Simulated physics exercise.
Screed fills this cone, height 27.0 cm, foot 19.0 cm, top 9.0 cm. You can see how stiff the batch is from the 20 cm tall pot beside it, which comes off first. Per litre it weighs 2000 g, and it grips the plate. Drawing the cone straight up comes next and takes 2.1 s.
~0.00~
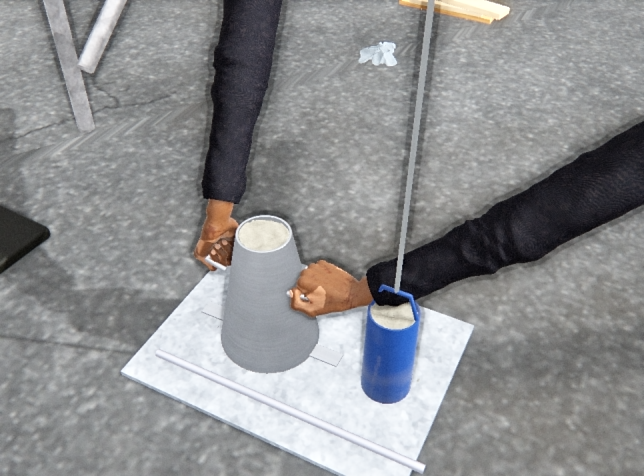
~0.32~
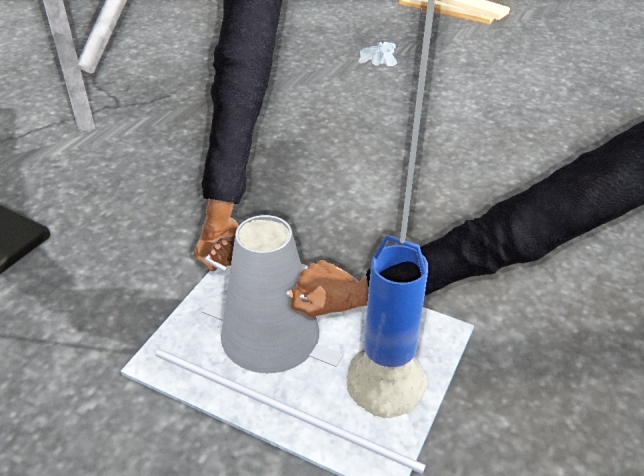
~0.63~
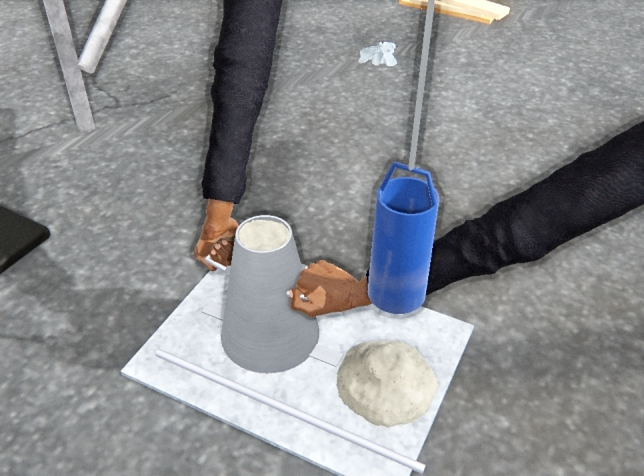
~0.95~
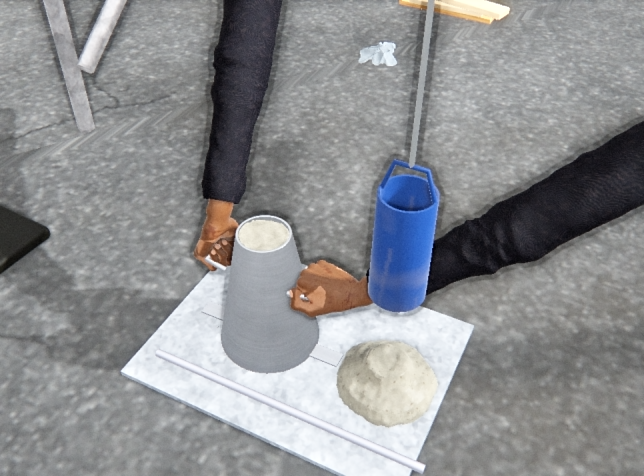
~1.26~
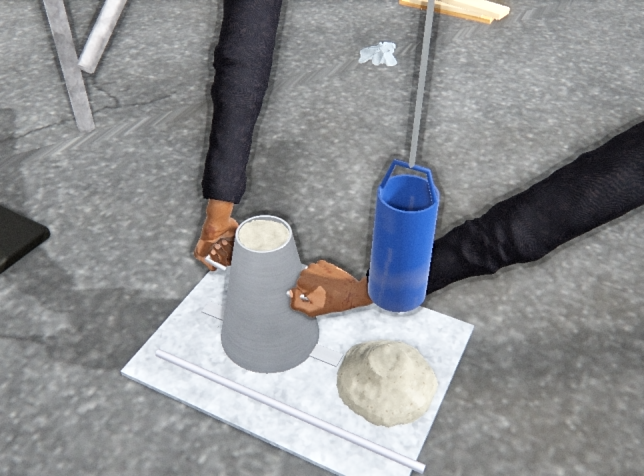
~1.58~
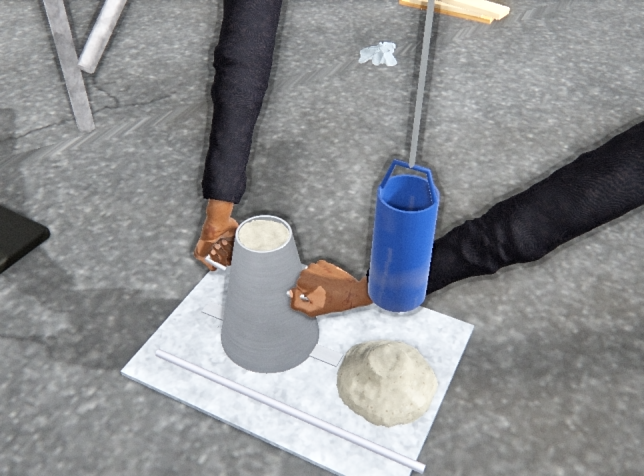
In the video, two hands hold a gray cone filled with pale material on a white board while the blue pot at right rises off its contents, leaving a low, rounded heap; the cone stays in place.
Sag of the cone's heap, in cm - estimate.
18 cm.
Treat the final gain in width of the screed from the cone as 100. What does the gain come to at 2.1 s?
I'd say around 70 in a hundred.
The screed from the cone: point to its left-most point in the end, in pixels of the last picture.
(188, 342).
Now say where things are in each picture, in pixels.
Middle of the pot's mouth at (394, 312), still down; middle of the cone's top at (264, 234), not yet moved, in the first frame.
Middle of the pot's mouth at (400, 265), raised 11 cm; middle of the cone's top at (264, 234), not yet moved, in the second frame.
Middle of the pot's mouth at (408, 197), raised 25 cm; the heap from the pot 7.2 cm high and 19 cm wide, top at (388, 361); middle of the cone's top at (264, 234), not yet moved, in the third frame.
Middle of the pot's mouth at (408, 195), raised 25 cm; the heap from the pot 7.2 cm high and 19 cm wide, top at (388, 361); middle of the cone's top at (264, 234), not yet moved, in the fourth frame.
Middle of the pot's mouth at (408, 195), raised 25 cm; the heap from the pot 7.2 cm high and 19 cm wide, top at (388, 361); middle of the cone's top at (264, 234), not yet moved, in the fifth frame.
Middle of the pot's mouth at (408, 195), raised 25 cm; the heap from the pot 7.2 cm high and 19 cm wide, top at (388, 361); middle of the cone's top at (264, 234), not yet moved, in the sixth frame.
By 2.1 s, the cone is up 6.2 cm; the screed has come down 12 cm to 15 cm and is 28 cm wide.
By 2.6 s, the cone is up 16 cm; the screed has come down 18 cm to 9.3 cm and is 33 cm wide.
By 3.2 s, the cone is up 28 cm; the screed has come down 18 cm to 9.3 cm and is 33 cm wide.
By 3.8 s, the cone is clear; the screed has come down 18 cm to 9.2 cm and is 33 cm wide.
By 4.3 s, at rest, the cone is clear; the screed has come down 18 cm to 9.2 cm and is 33 cm wide.
